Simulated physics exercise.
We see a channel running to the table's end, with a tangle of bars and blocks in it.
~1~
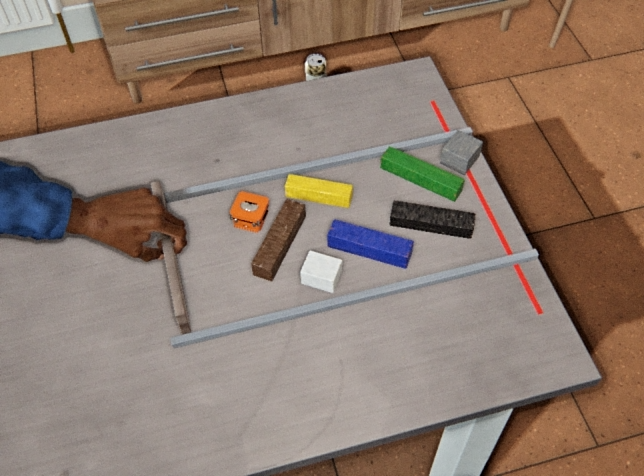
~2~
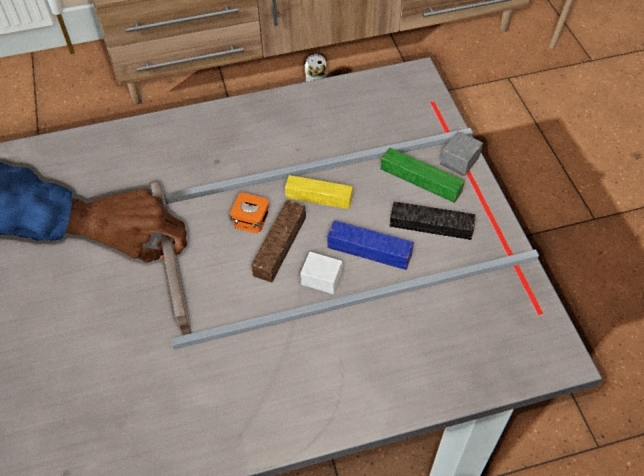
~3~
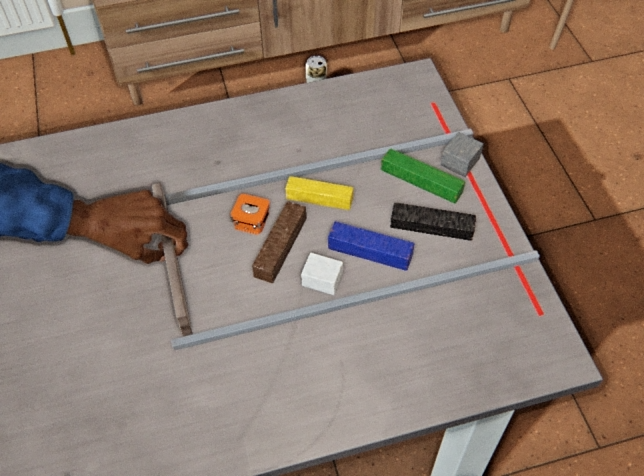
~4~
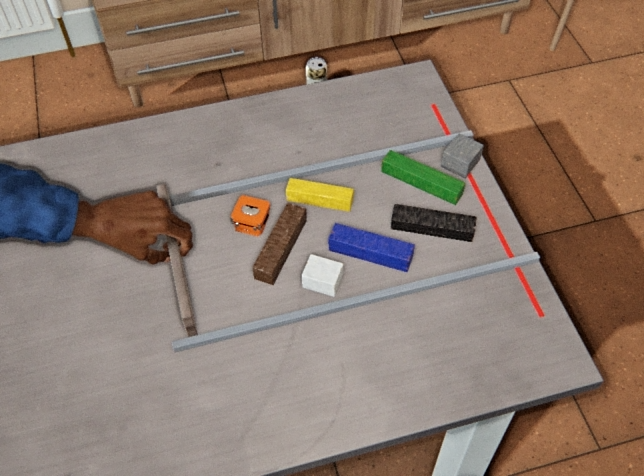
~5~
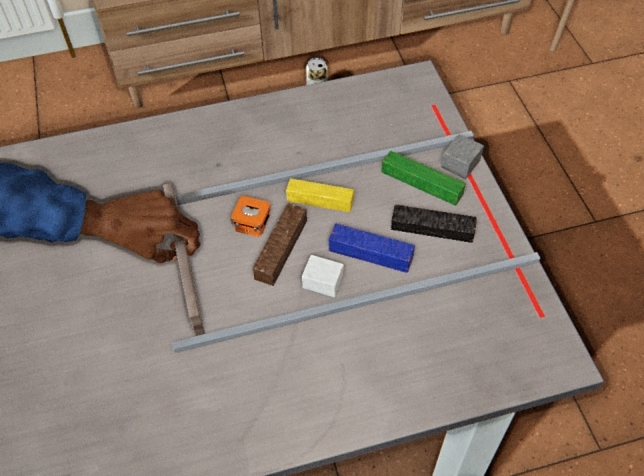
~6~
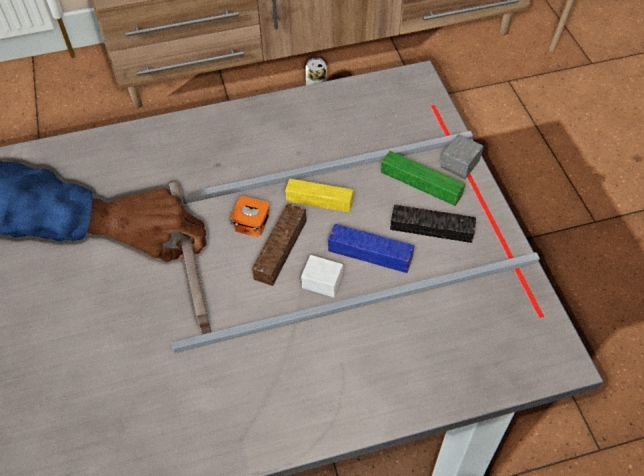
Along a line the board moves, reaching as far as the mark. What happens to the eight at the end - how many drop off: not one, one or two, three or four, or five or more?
The count of those that drop off: Five or more.
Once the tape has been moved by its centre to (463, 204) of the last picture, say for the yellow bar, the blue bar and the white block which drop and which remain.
The yellow bar stays put; the blue bar topples off; and the white block stays put.
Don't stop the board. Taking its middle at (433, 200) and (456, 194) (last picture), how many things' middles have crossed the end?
By place, the count comes to 2 and 4.
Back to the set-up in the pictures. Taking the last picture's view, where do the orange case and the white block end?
The orange case settles near (487, 163); as for the white block, near (520, 240).
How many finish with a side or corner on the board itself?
2 touch it.
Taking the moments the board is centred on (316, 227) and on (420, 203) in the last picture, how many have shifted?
Tally: 5; 8.
Soon after, none off yet; grey block at rest near (462, 156); green bar at rest near (422, 178); black bar at rest near (433, 224).
Then, none off yet; grey block at rest near (462, 156); green bar moving near (430, 174); black bar moved a little near (447, 225).
Further on, one off so far; grey block falling near (494, 197); green bar tipped a little near (498, 157); black bar moved about its own width near (520, 218).
At rest, the number that fall off is five or more; fallen, brown bar, yellow bar, blue bar, black bar, green bar and grey block.
